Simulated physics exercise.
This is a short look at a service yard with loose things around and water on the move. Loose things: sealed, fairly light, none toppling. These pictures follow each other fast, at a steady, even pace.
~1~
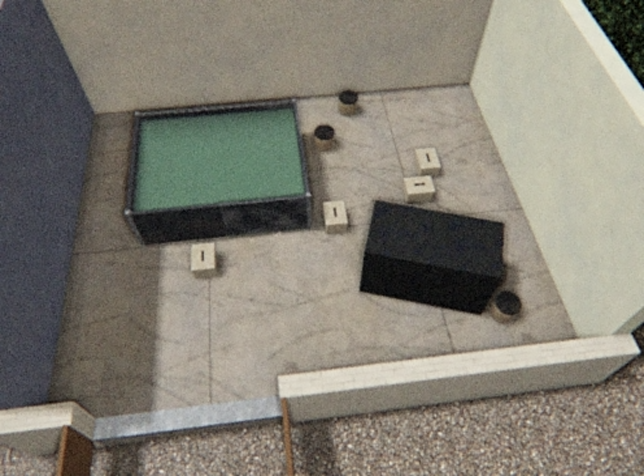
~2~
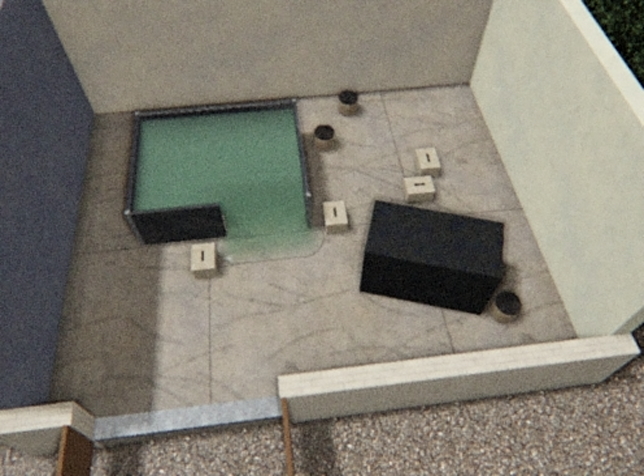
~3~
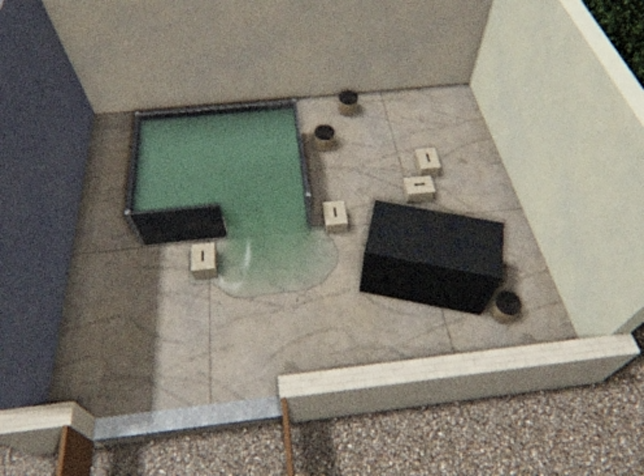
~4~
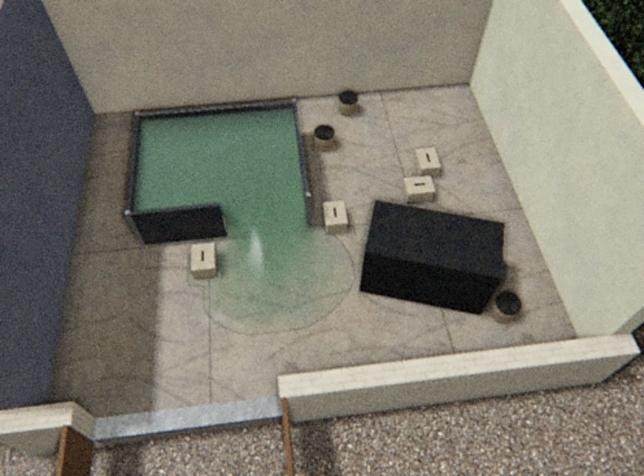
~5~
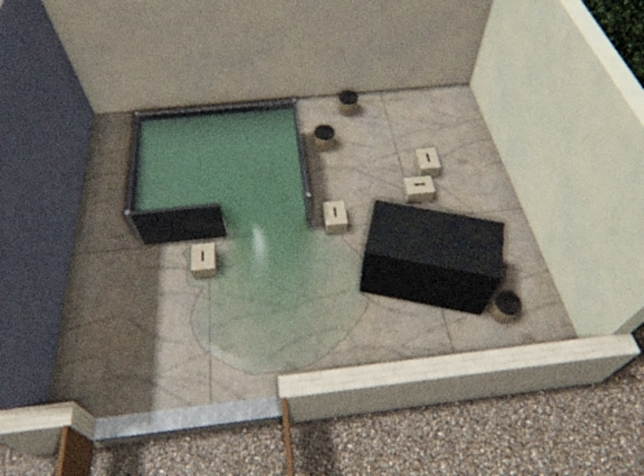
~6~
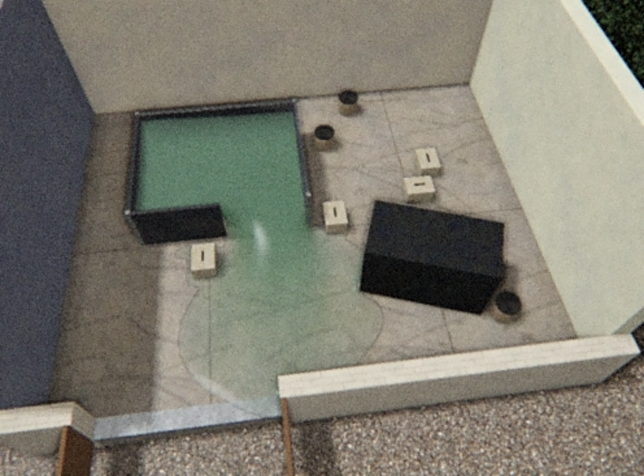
Green water pours through a gap that opens in the front wall of a dark-sided tank and spreads across the paved yard toward the low front wall, while the small boxes, round pots and large black block stay in place.
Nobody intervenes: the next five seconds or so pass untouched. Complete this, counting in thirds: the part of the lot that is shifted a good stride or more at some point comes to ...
It comes to less than a third.
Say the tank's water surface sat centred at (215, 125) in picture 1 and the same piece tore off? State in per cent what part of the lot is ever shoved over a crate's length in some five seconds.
The share comes to close to 40 percent.
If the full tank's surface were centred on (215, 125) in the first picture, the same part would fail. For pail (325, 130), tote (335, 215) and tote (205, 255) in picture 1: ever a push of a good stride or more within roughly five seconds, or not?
First never went far, then displaced far, then displaced far.
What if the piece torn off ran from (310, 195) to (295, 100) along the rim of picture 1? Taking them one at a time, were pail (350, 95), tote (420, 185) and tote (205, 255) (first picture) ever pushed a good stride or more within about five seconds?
In turn: Cleared that distance, cleared that distance, stayed short.
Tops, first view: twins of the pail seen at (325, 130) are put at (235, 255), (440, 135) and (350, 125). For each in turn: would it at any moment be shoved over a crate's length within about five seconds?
Result by item: Gets dislodged / gets dislodged / stays where it is.
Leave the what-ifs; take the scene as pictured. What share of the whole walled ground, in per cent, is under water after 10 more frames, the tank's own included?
Wet share: Around 45 %.
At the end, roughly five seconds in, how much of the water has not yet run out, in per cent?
72 %.
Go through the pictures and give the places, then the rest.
In the first frame, a tote at (203, 256), on the bottom; a tote at (335, 213), on the bottom; 0 of 7 have shifted.
In the second frame, a tote at (203, 256) rests on the ground; a tote at (335, 213), on the bottom; 0 of 7 have shifted.
In the third frame, a tote at (203, 256) rests on the ground; a tote at (335, 213) rests on the ground; 0 of 7 have shifted.
In the fourth frame, a tote at (203, 256) rests on the ground; a tote at (335, 213) rests on the ground; 0 of 7 have shifted.
In the fifth frame, a tote at (203, 256) rests on the ground; a tote at (335, 213), on the bottom; 0 of 7 have shifted.
In the sixth frame, a tote at (203, 256), on the bottom; a tote at (335, 213) rests on the ground; 0 of 7 have shifted.
A moment on, 0 of 7 are well off their spots; 0 afloat.
Next, 0 of 7 are well off their spots; 0 afloat.
Later, 1 of 7 are well off their spots; 0 afloat.
In the end, 1 of 7 are well off their spots, and 1 have been at some point; 1 afloat.
